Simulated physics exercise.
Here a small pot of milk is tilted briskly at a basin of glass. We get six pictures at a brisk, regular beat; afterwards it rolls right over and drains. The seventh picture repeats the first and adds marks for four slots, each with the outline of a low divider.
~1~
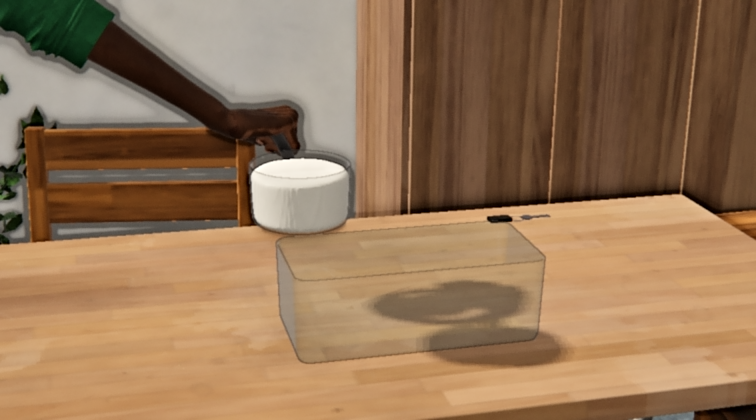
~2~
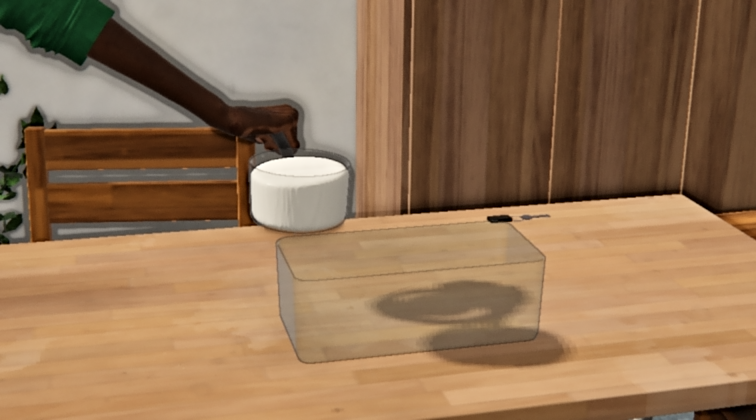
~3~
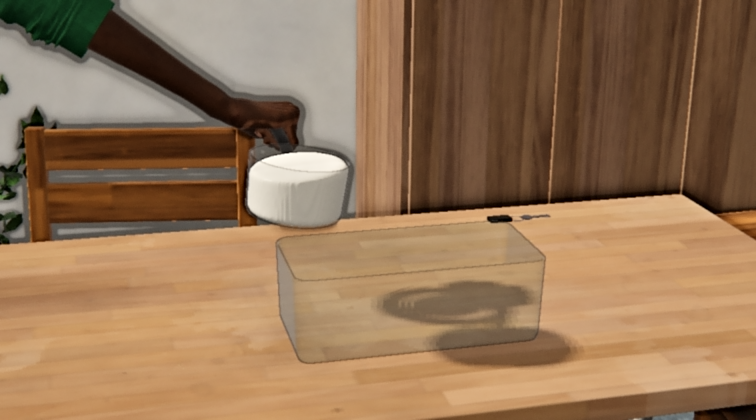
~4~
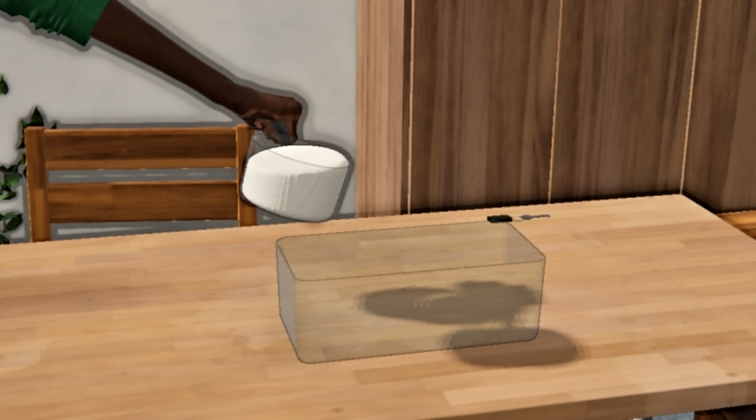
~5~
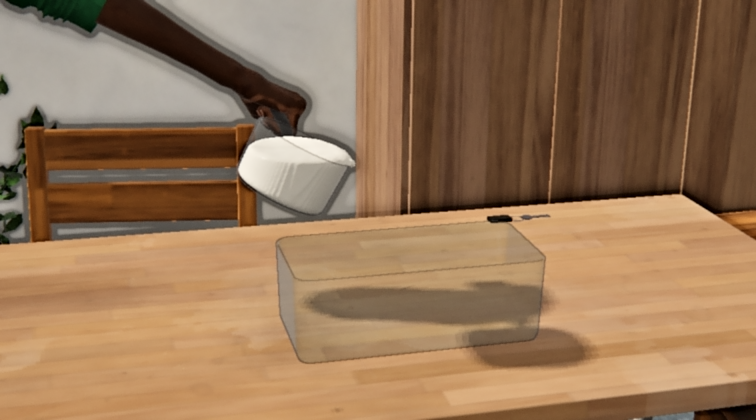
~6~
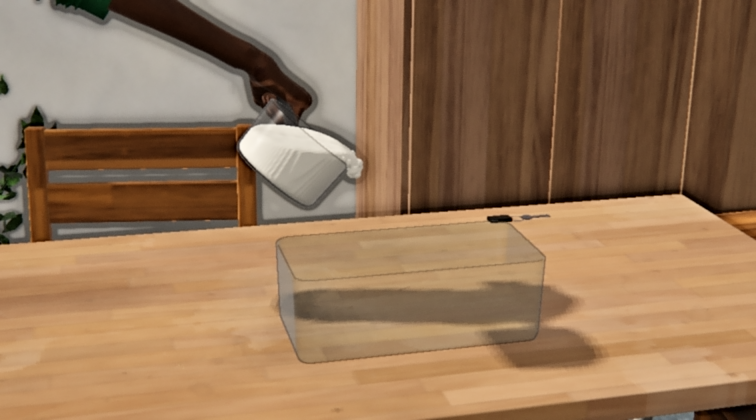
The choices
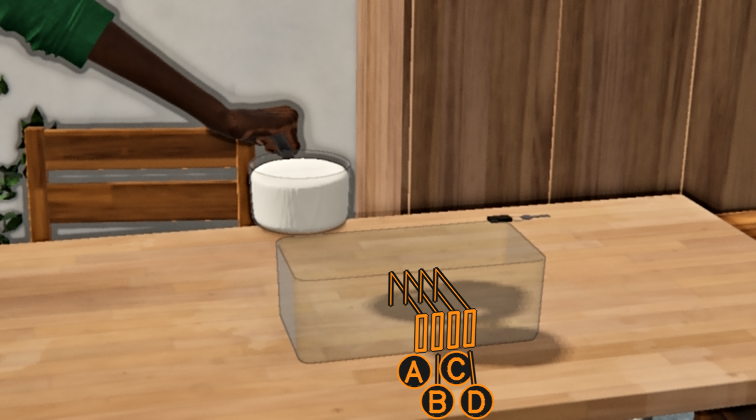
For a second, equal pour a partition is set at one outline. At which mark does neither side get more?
C works best here.
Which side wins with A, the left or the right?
The right one.
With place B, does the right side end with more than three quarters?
No, it does not.
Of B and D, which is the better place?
It is B.
On the marked copy, A at (421, 356); B at (438, 355); C at (454, 353); D at (470, 351).
Choosing A, about 16 % ends left of the wall and 80 % right of it; 4 % is lost outside.
Choosing B, about 31 % ends left of the wall and 64 % right of it; 5 % is lost outside.
Choosing C, about 48 % ends left of the wall and 43 % right of it; 8 % is lost outside.
Choosing D, about 79 % ends left of the wall and 14 % right of it; 6 % is lost outside.
